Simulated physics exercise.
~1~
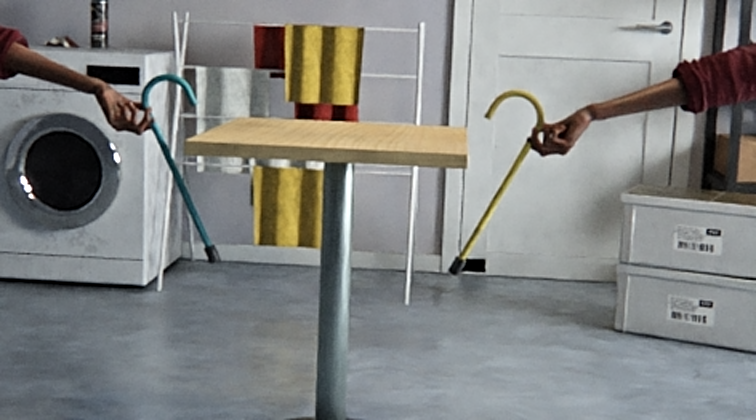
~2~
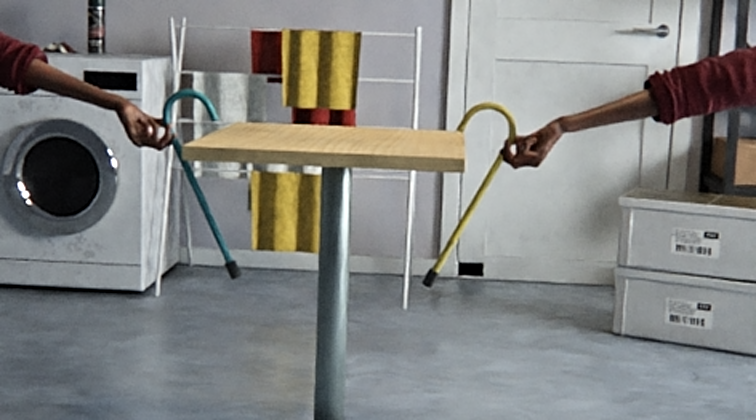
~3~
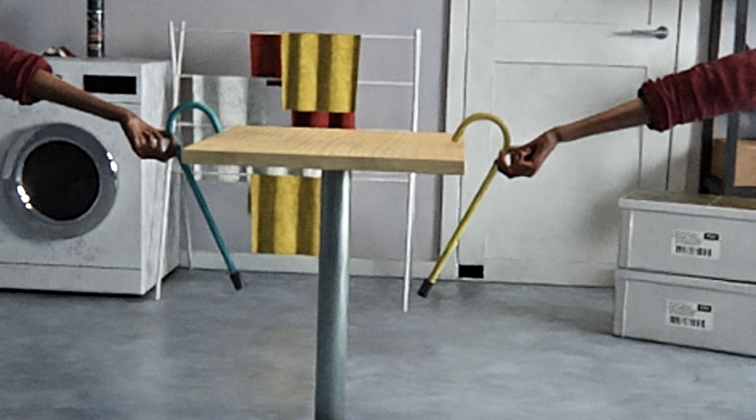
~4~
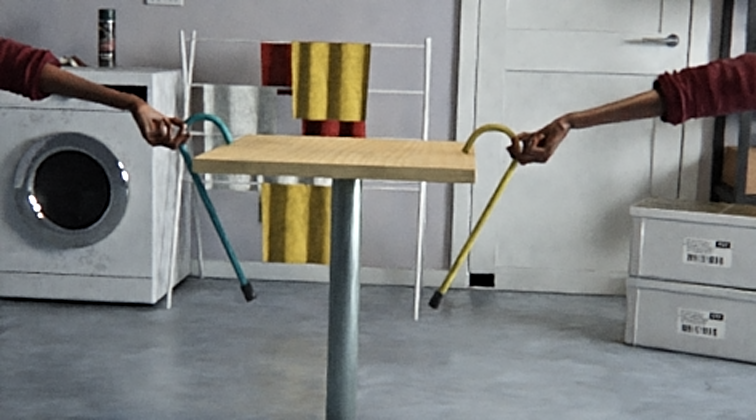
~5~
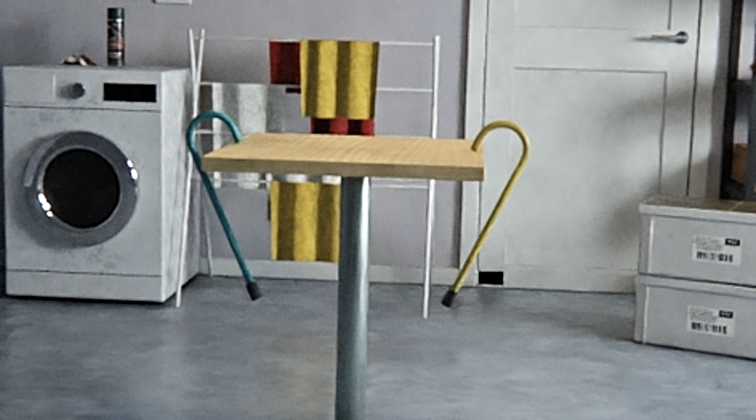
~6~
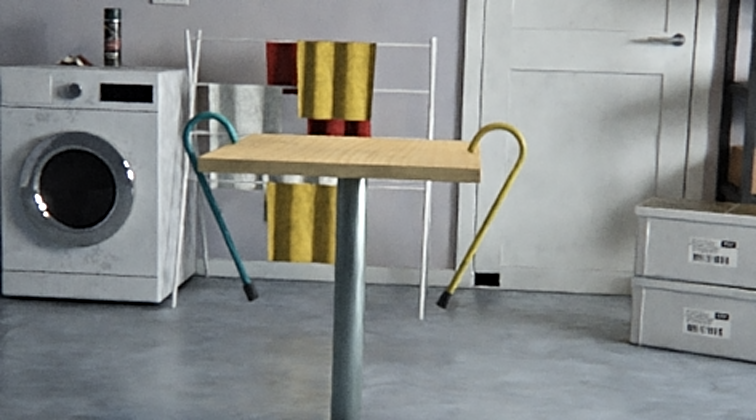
Two hands in dark red sleeves reach in from the left and right, one holding a turquoise cane and the other a yellow cane, beside a small wooden table on a grey metal post. The slightly swaying view faces a laundry room with a washing machine, a drying rack with red and yellow cloths, a white door and stacked boxes. The hands bring the canes inward and set their curved handles over opposite edges of the tabletop. Then both hands let go and withdraw. Both canes stay hooked on the edges, their dark tips slanting inward below.
